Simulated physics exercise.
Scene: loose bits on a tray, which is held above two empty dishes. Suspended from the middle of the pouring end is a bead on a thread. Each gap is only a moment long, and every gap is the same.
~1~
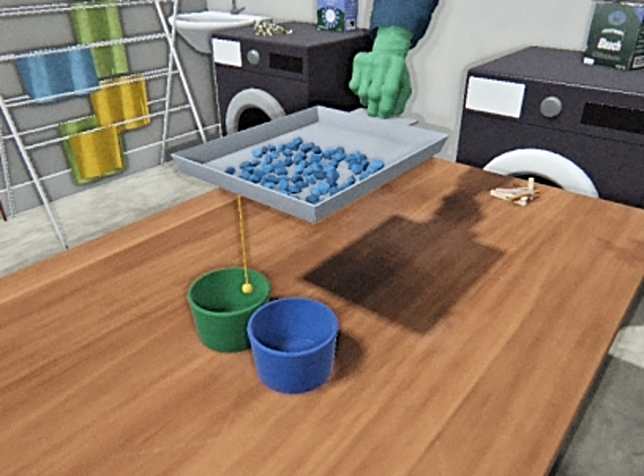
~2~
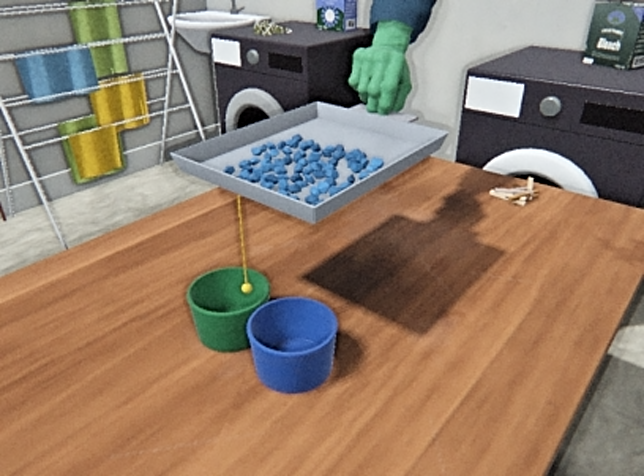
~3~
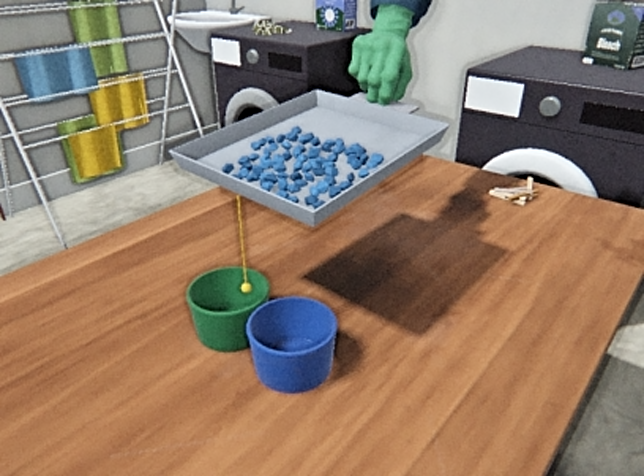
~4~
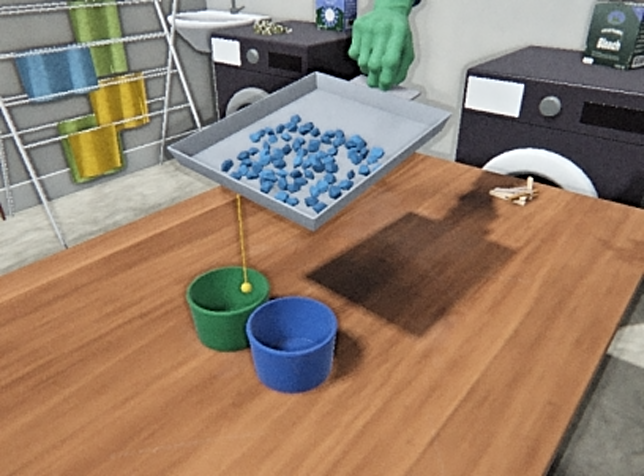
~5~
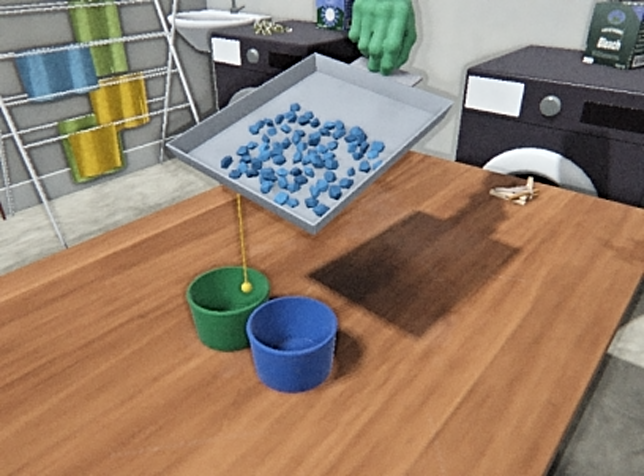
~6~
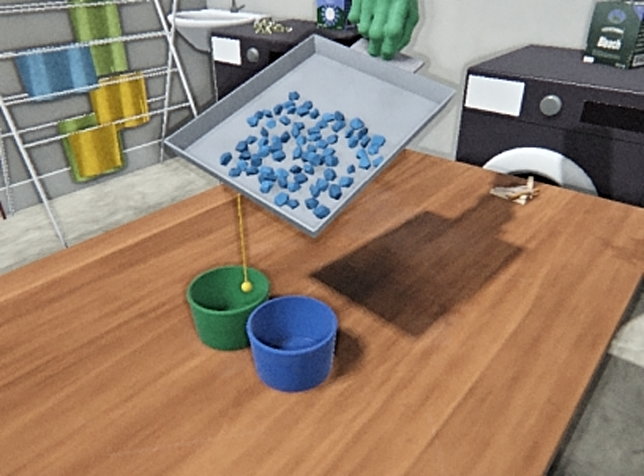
At first, a green-gloved hand holds a gray tray of blue stones nearly level above an empty green dish and an empty blue one, a yellow bead hanging from its edge. The hand then steadily tilts the tray, its near right corner dipping lowest, and a few stones begin to shift.
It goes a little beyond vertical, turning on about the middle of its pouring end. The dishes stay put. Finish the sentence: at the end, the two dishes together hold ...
... more than half of the load.
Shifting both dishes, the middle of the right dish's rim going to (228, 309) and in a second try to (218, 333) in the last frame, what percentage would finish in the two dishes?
Trial 1 about 0 %, trial 2 about 10 %.
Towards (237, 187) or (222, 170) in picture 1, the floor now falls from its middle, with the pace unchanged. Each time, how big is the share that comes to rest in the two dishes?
I'd expect around 10 in a hundred first and around 40 in a hundred second.
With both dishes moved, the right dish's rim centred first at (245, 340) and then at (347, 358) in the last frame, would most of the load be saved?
Try 1: A minority of it. Try 2: A majority of it.
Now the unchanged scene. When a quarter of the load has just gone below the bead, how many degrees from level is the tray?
The angle is around 100°.
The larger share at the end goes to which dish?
Observation: The one at right.
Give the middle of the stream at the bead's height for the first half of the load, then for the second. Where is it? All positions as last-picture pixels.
Starting near (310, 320), moving on to near (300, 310).
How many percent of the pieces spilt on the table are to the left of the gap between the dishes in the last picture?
Estimate: About 0 percent.
Just after the last frame, tray tipped steeply; every one on the tray.
A moment on, tray tipped past a quarter turn; roughly a quarter on the tray; roughly half in the right dish; about a tenth outside both; roughly a quarter in the air.
Further on, tray tipped past a quarter turn; the larger part in the right dish; roughly a quarter outside both.
When it is over, tray tipped past a quarter turn; the larger part in the right dish; not one in the left dish; roughly a quarter outside both.
